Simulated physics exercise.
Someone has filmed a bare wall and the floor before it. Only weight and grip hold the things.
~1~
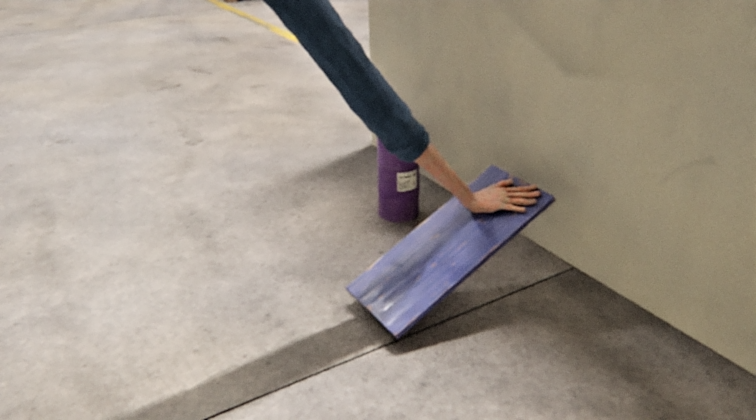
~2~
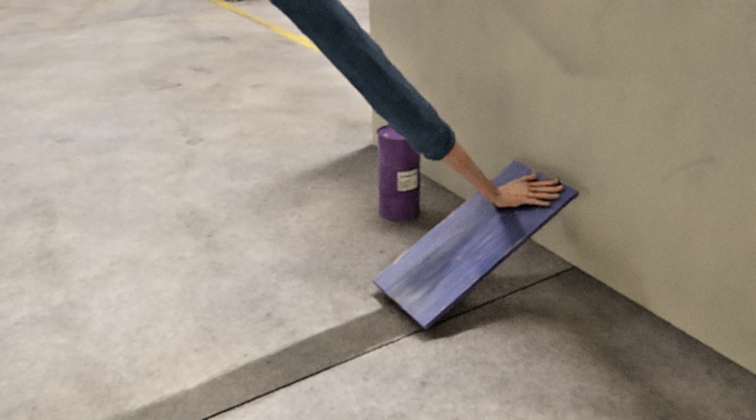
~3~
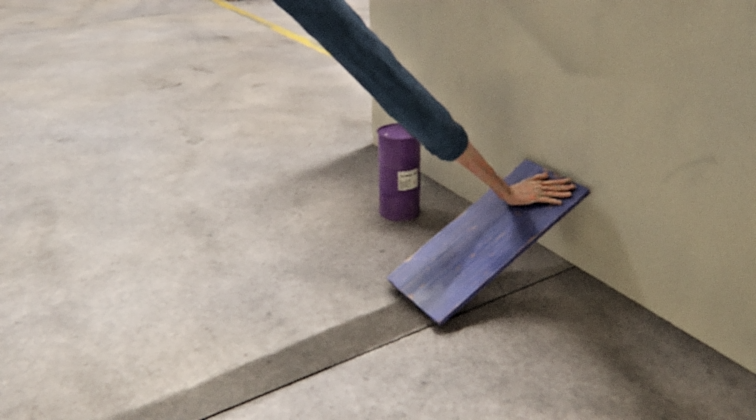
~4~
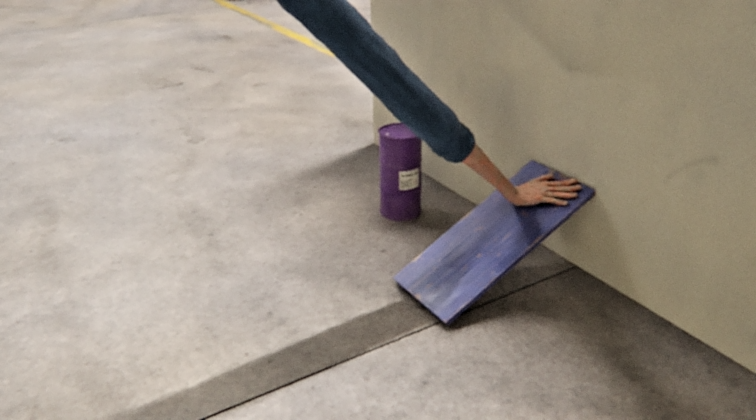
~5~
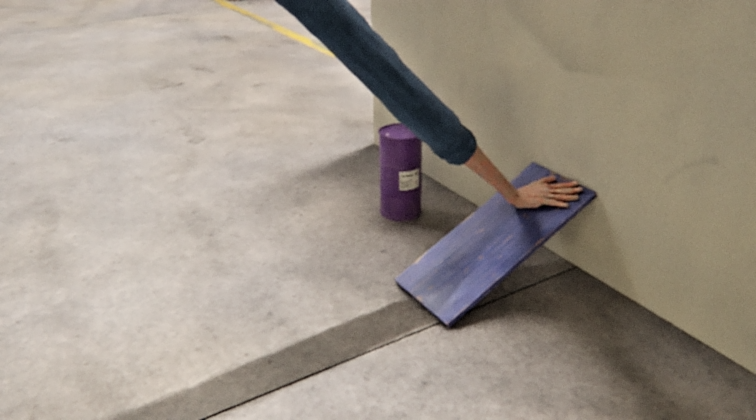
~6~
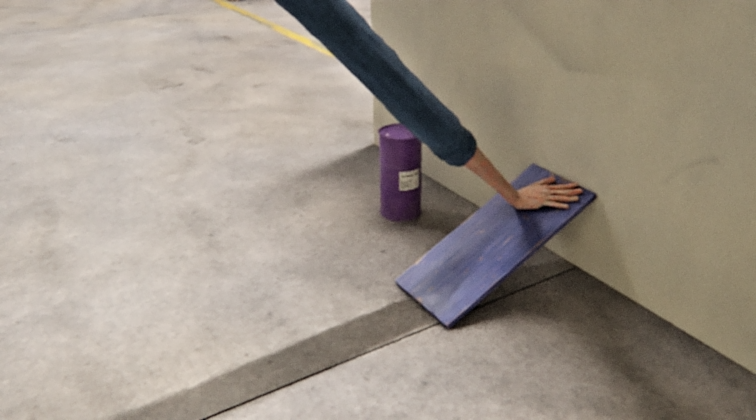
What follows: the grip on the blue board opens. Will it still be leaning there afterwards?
As it turns out, it gives way.
Then, 0.30 s later than the last frame, blue board sunk by 17° near (486, 265).
Then, 0.40 s later than the last frame, blue board sunk by 26° near (484, 273).
Then, 0.60 s later than the last frame, blue board sunk by 26° near (483, 279).
When it is over, moved from the start, blue board; purple canister as before. End places, in pixels of the last picture, blue board near (483, 279). The board slides down.
